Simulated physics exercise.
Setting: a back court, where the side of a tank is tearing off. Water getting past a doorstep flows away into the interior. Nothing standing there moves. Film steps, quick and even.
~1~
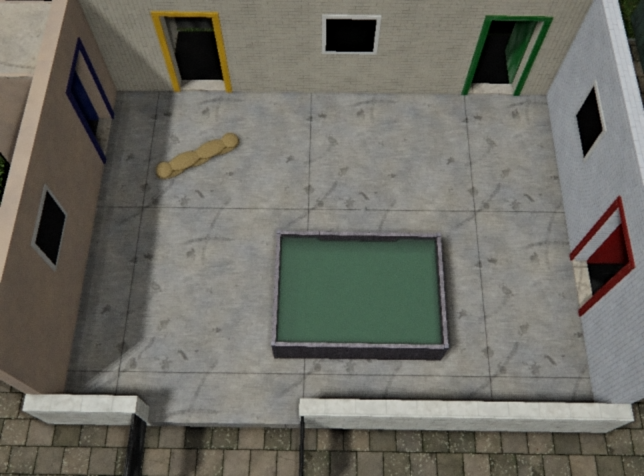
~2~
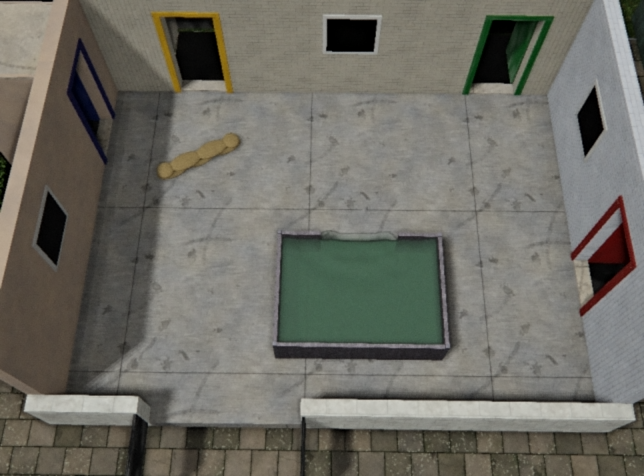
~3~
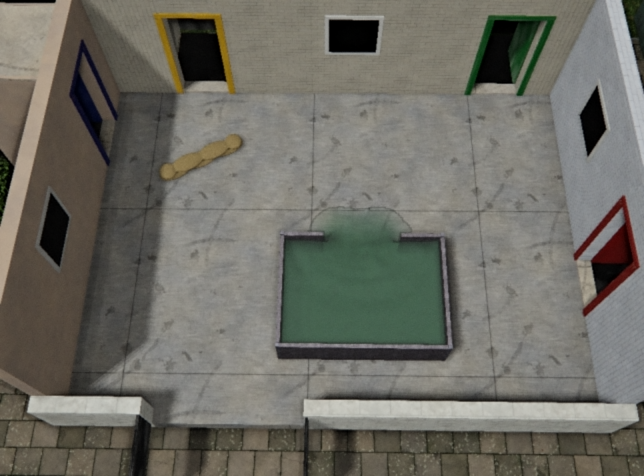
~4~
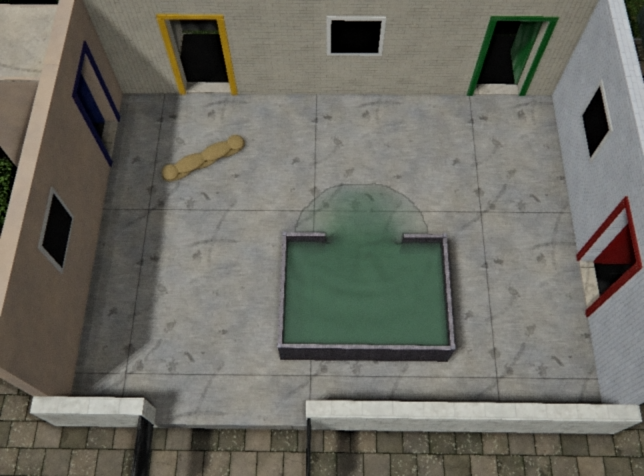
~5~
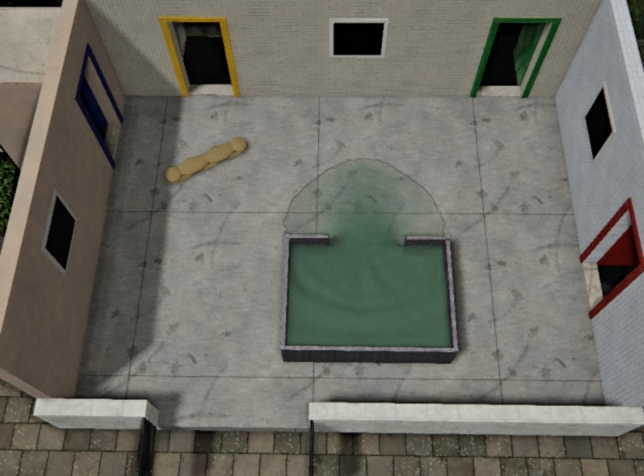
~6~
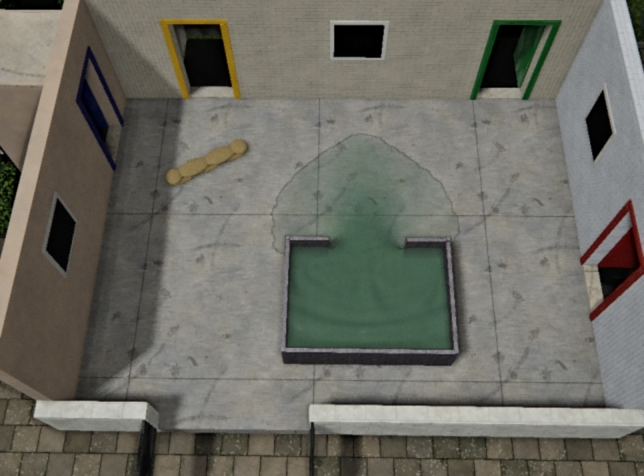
The clip shows a walled courtyard with a rectangular tank of green water, its surface still at first. A gap opens in the tank's far side, and water pours through and spreads outward across the grey paved floor.
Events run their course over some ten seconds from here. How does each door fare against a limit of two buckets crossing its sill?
The red door stays within the limit. The blue door goes past the limit. The yellow door goes past the limit. The green door goes past the limit.
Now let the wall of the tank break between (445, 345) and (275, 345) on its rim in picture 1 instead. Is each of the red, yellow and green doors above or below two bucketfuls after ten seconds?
Taking each in turn, the red overflows, the yellow falls below the limit, the green overflows.
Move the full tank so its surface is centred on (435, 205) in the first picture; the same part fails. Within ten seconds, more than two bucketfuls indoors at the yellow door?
My reading: Yellow door takes less.
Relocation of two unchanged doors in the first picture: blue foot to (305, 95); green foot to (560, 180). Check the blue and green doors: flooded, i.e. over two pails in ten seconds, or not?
Blue door: Exceeds the limit. Green door: Exceeds the limit.
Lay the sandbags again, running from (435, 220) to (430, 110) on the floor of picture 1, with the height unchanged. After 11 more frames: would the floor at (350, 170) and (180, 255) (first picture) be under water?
So the first spot would be waterlogged, and the other one left unsoaked.
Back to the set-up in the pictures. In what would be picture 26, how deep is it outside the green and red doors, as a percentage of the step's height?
The first is near 260 per cent, the second near 0 per cent.
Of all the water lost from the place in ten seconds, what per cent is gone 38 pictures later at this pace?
It should be close to 50 percent by then.
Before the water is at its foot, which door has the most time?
My answer: The red door.
A moment on, water covers 25 % of the floor; the red door not reached, the blue door not reached, the yellow door not reached, the green door not reached.
Next, water covers 30 % of the floor; the red door not reached, the blue door not reached, the yellow door wet at the sill, nothing in, the green door wet at the sill, nothing in.
Then, water covers 45 % of the floor; the red door not reached, the blue door under two buckets in, the yellow door under two buckets in, the green door over two buckets in.
Later, water covers 70 % of the floor; the red door wet at the sill, nothing in, the blue door far over two buckets in, the yellow door over two buckets in, the green door over two buckets in.
In the end, water covers 90 % of the floor; the red door wet at the sill, nothing in, the blue door far over two buckets in, the yellow door over two buckets in, the green door far over two buckets in.
